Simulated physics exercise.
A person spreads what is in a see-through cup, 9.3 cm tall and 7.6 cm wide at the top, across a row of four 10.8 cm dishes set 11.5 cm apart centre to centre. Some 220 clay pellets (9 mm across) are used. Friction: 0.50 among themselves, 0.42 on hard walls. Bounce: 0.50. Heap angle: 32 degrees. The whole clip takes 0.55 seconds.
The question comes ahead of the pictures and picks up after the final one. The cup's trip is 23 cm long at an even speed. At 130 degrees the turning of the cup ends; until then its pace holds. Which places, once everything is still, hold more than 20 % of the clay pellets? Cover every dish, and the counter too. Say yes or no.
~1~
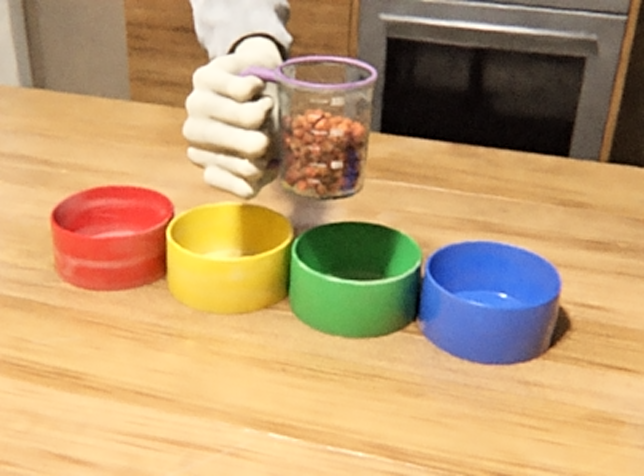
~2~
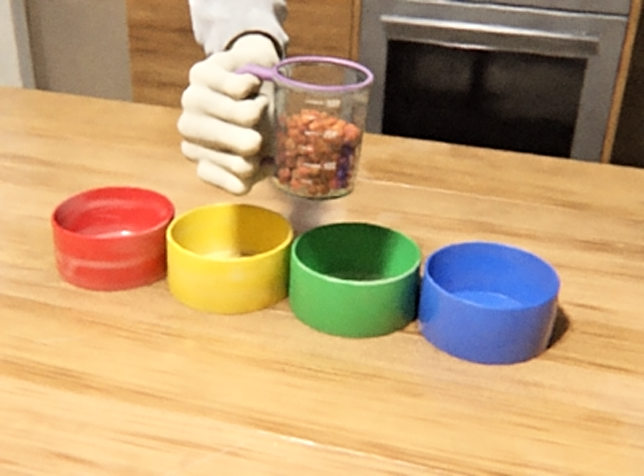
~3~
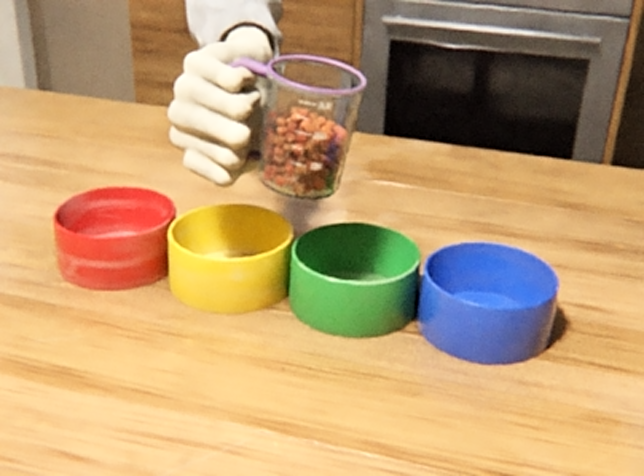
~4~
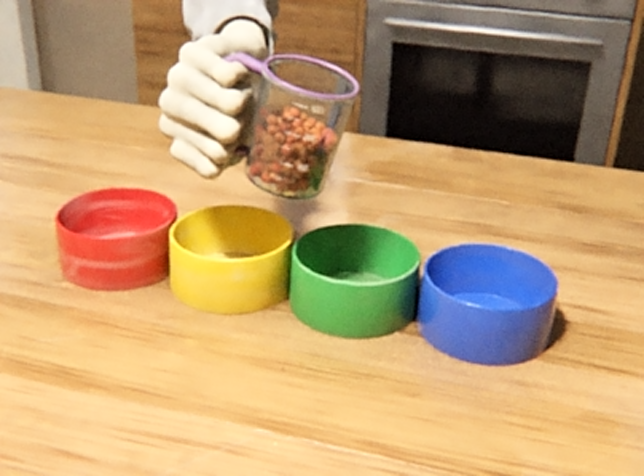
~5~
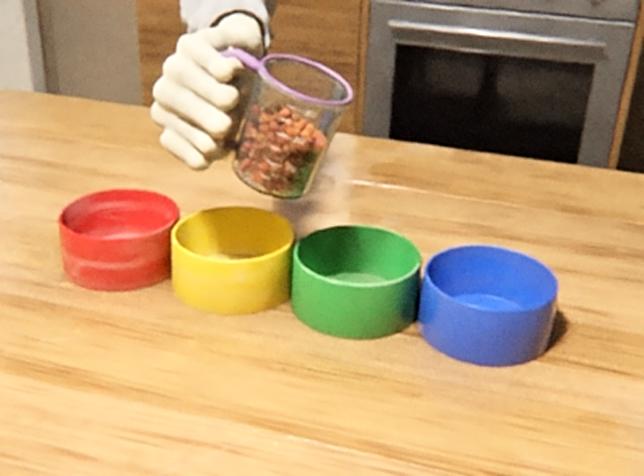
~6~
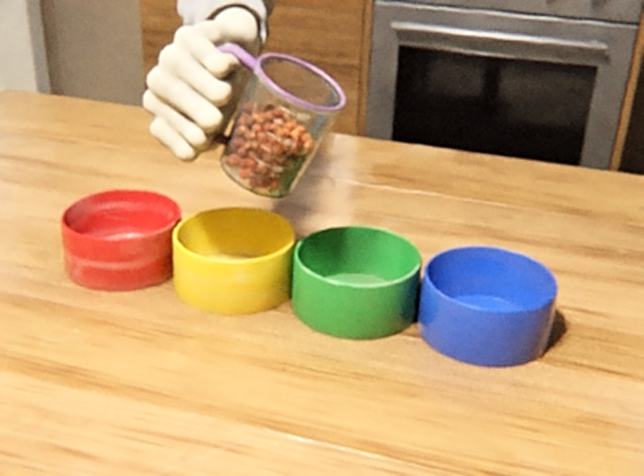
Red: Yes, blue: No, green: No, yellow: Yes, counter: No.
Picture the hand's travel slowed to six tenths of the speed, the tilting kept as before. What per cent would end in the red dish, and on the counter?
Result - red dish: 0; counter: 0.
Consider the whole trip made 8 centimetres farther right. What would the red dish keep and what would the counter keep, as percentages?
Red: 0, counter: 0.
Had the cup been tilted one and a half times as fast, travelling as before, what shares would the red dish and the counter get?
I'd expect red to end at 0 and the counter at 0.
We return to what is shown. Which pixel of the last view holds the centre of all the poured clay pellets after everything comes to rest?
About (156, 259).
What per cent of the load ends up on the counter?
15 %.
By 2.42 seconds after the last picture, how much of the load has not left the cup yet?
0 per cent.
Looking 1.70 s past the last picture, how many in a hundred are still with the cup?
Around 90 percent.
Then, 1.02 s after the last picture, tilt 76 degrees; cup holds 100 %.
Then, 1.70 s after the last picture, tilt 110 degrees; cup holds 90 %, yellow 10 %.
Then, 2.42 s after the last picture, tilt 130 degrees; cup holds 0 %, red 60 %, yellow 30 %.
In the end, red 60 %, blue 0 %, green 0 %, yellow 30 %, counter 15 %.
